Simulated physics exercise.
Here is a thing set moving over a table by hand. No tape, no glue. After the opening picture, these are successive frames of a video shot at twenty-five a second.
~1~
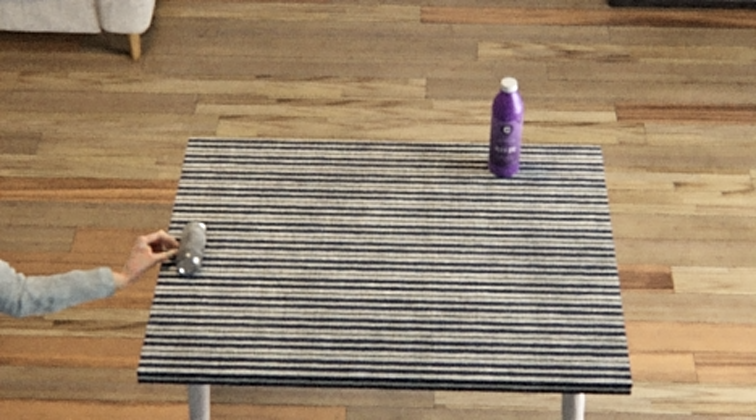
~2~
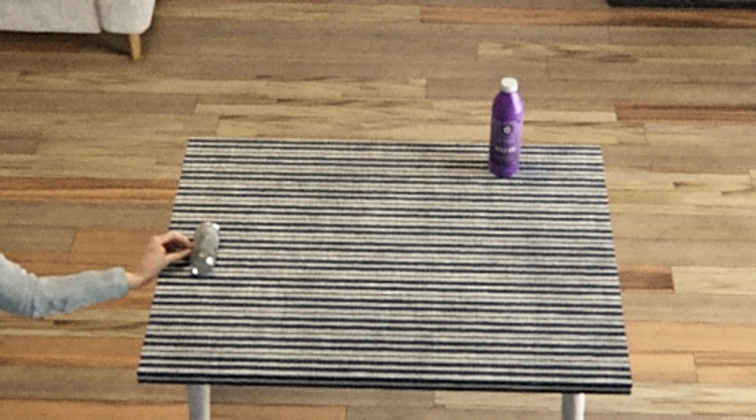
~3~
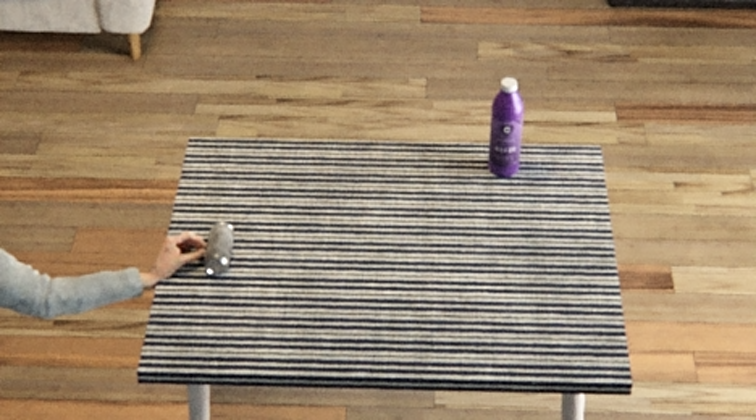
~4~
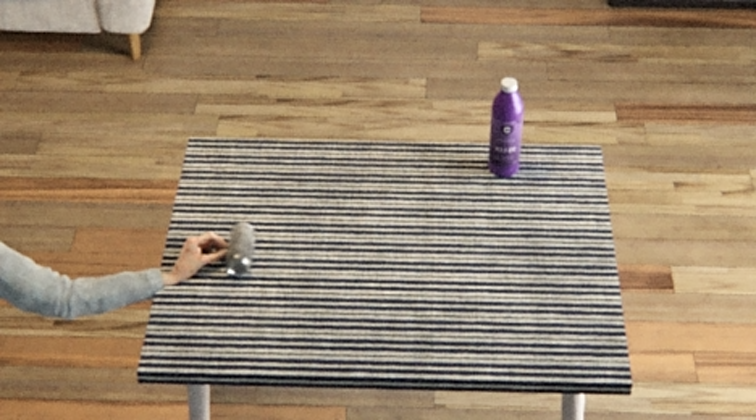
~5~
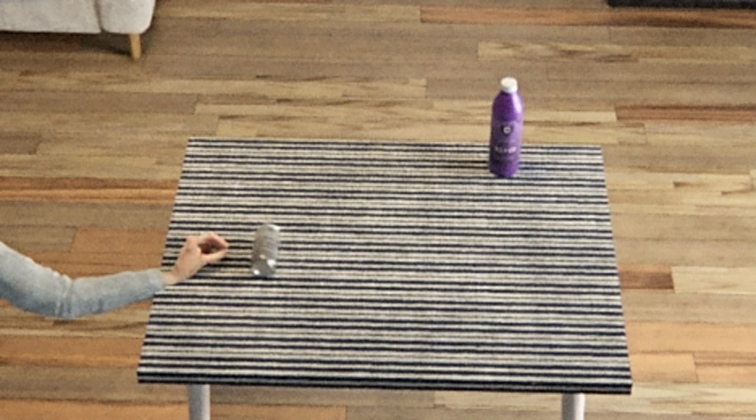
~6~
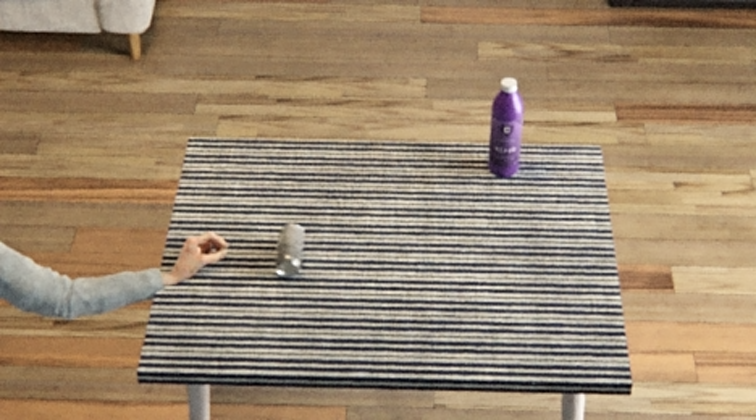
A hand in a light blue-grey sleeve reaches in from the left and pushes a small greyish can rightward across a striped table, seen from above at a fixed angle. A purple bottle with a white cap stands near the far right edge, with wooden floorboards and a pale sofa corner behind. The hand then releases the can and stays still while it rolls further right.
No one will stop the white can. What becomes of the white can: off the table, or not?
The white can falls off the table.
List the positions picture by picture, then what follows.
The first frame shows under the hand; white can (191, 248).
The second frame shows under the hand; white can (205, 249).
The third frame shows under the hand; white can (219, 249).
The fourth frame shows white can (241, 249).
The fifth frame shows white can (265, 250) rolled about its own width.
The sixth frame shows white can (290, 250) rolled well along.
Then, 0.40 s after the last picture, white can rolled well along near (526, 255).
Then, 0.80 s after the last picture, white can now off the table.
By the end, off the table, white can.
